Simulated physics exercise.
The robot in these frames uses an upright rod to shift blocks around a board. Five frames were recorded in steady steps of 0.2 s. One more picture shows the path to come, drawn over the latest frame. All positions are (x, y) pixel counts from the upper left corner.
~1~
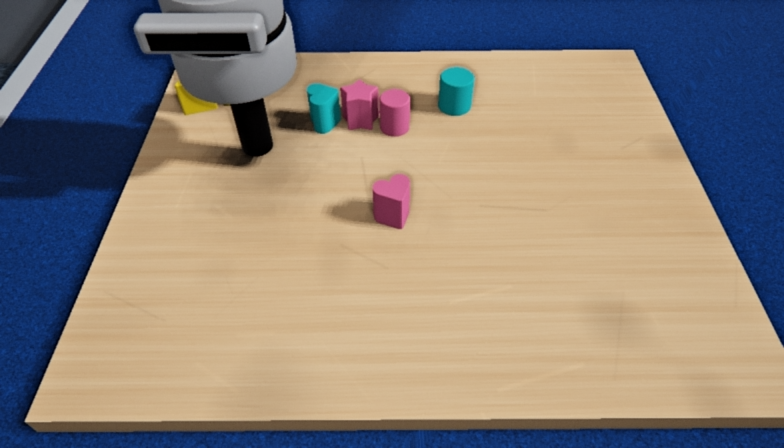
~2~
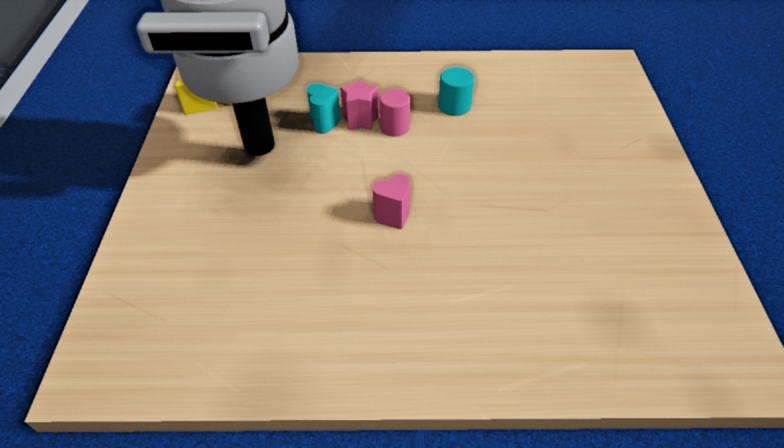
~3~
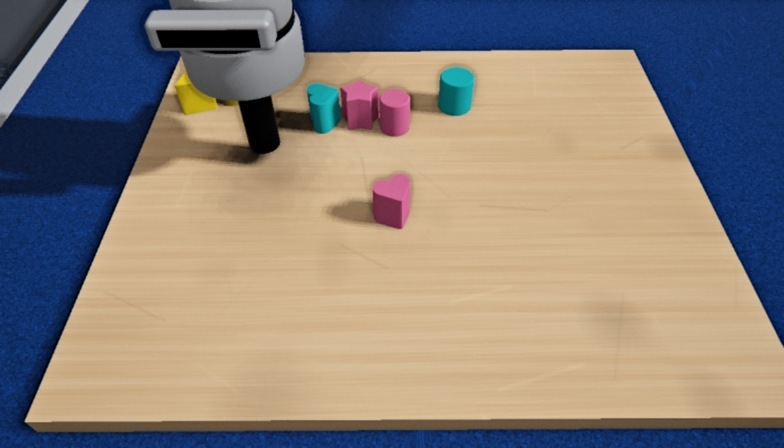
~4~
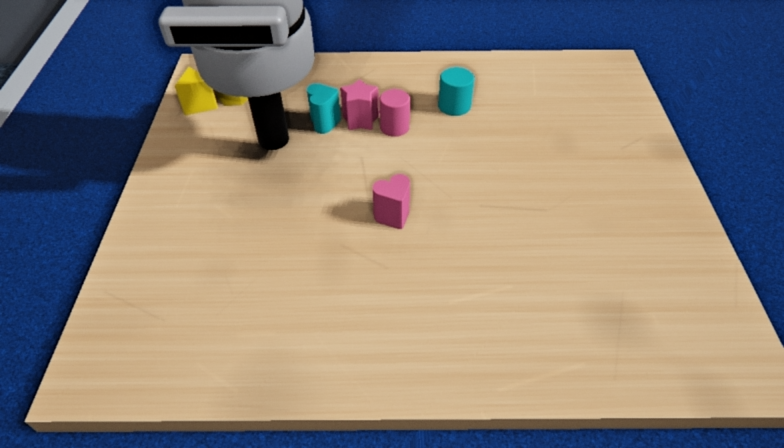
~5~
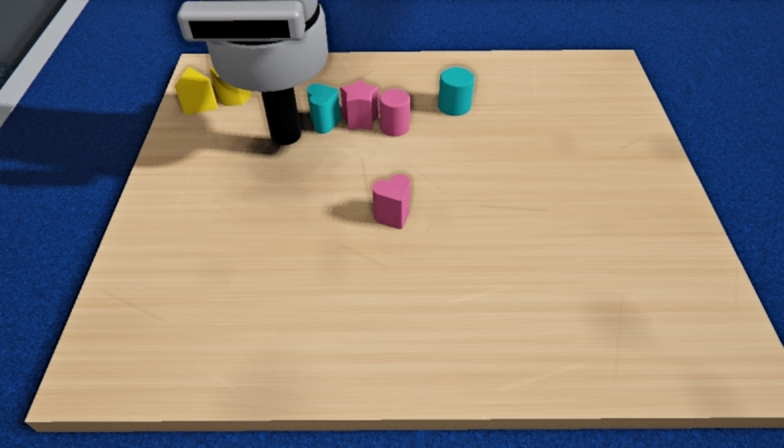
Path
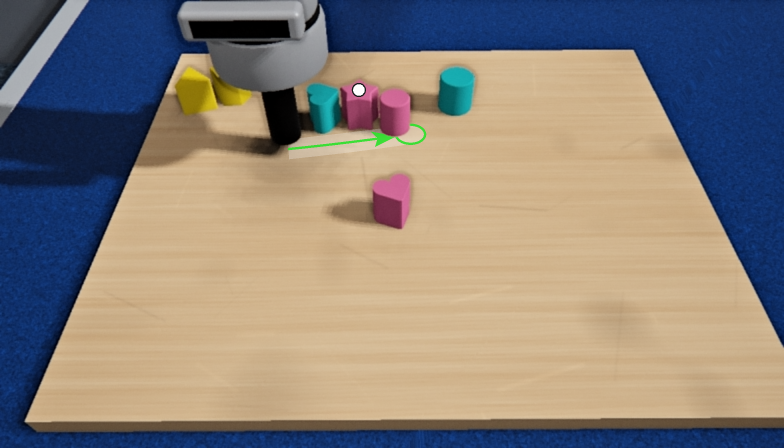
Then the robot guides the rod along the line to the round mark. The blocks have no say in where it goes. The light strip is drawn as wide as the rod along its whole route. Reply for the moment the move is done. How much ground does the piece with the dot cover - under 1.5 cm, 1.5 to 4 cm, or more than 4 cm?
It shifts under 1.5 cm.
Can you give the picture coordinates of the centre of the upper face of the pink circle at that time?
It is at (421, 87).
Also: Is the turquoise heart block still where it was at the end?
My answer is yes.
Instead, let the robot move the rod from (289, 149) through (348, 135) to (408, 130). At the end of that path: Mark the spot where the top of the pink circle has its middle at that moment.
My estimate: (436, 92).
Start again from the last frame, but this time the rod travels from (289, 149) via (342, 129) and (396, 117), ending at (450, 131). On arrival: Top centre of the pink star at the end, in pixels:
The centre of its top will be at (422, 71).
The line goes straight from (289, 149) to (410, 134); the dot is on the pink star.
What follows on the original path. One third of the way, rod (329, 131); nothing pushed yet.
Two thirds of the way, rod (371, 126); nothing pushed yet.
At the end, rod (411, 121); turquoise heart block unmoved; pink star unmoved; pink circle (421, 87).
